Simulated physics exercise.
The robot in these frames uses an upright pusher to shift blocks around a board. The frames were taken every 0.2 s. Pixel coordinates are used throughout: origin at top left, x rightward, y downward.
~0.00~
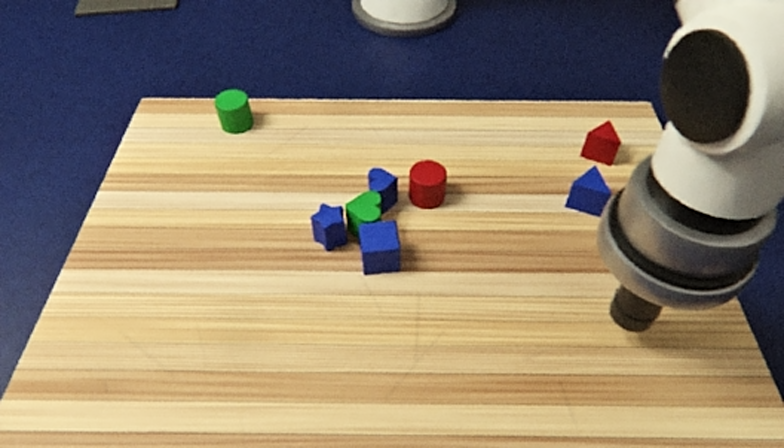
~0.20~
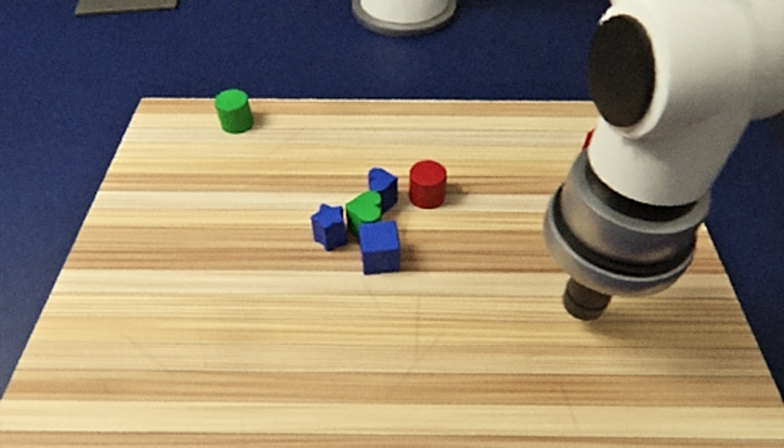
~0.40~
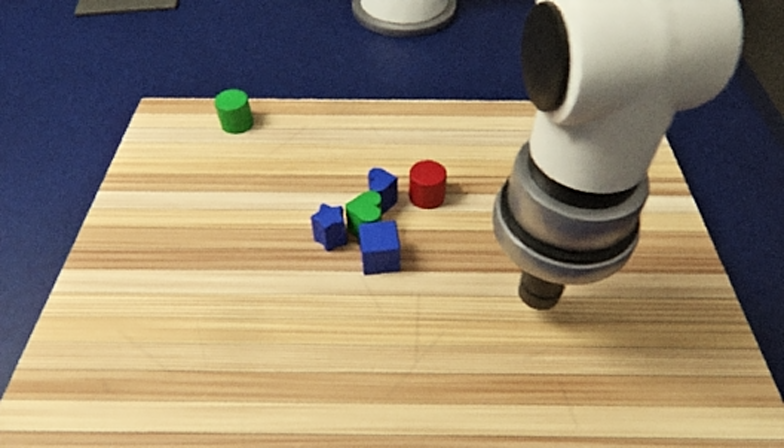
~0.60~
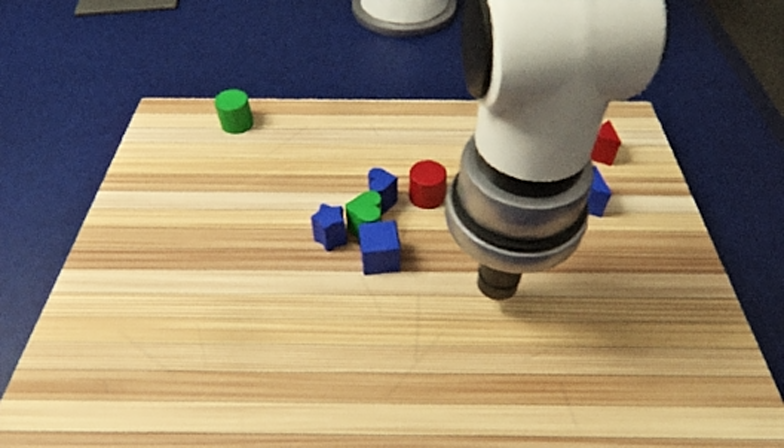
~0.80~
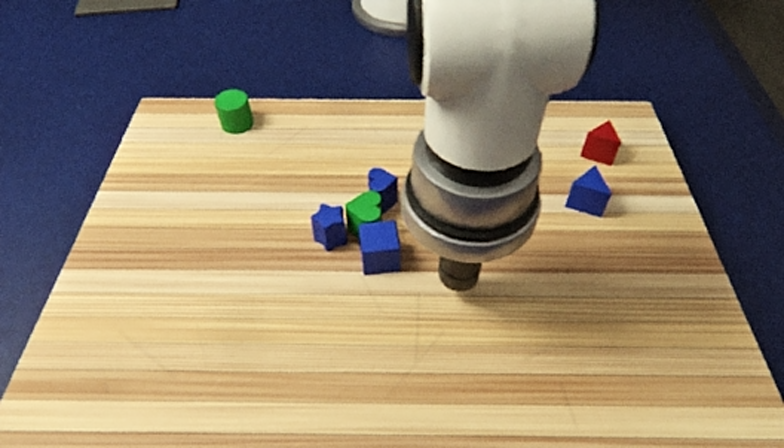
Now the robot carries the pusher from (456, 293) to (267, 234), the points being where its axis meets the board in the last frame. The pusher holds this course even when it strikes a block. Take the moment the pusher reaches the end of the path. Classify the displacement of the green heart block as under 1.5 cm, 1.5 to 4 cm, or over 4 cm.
Movement: 1.5 to 4 cm.
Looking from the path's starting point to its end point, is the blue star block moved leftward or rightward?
It's pushed right.
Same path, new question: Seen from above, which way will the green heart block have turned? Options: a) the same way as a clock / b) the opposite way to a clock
a: The same way as a clock.
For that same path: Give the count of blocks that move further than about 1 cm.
It displaces three or more.
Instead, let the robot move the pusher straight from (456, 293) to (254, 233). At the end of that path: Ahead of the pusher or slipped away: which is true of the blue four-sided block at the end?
Left aside or behind.
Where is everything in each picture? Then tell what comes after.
The first frame shows pusher tip (630, 315); block tops, blue star block (329, 214); green heart block (366, 205); blue four-sided block (379, 235); blue heart block (381, 178).
The second frame shows pusher (583, 304); blocks unchanged.
The third frame shows pusher (538, 294); blocks unchanged.
The fourth frame shows pusher (497, 285); blocks unchanged.
The fifth frame shows pusher (458, 276); blue star block (329, 214); green heart block (366, 205); blue four-sided block (379, 235); blue heart block (381, 178).
The first path, step by step. One third of the way, pusher (389, 254); blue star block (316, 211); green heart block (355, 197), turned 35° clockwise; blue four-sided block (352, 227).
Two thirds of the way, pusher (324, 234); blue star block (283, 187), turned 15° anticlockwise; green heart block (350, 190), turned 75° clockwise; blue four-sided block (304, 205), turned 55° clockwise.
At the end, pusher (263, 216); blue star block (270, 160), turned 35° clockwise; green heart block (350, 190), turned 75° clockwise; blue four-sided block (263, 183), turned 105° clockwise; blue heart block in place.
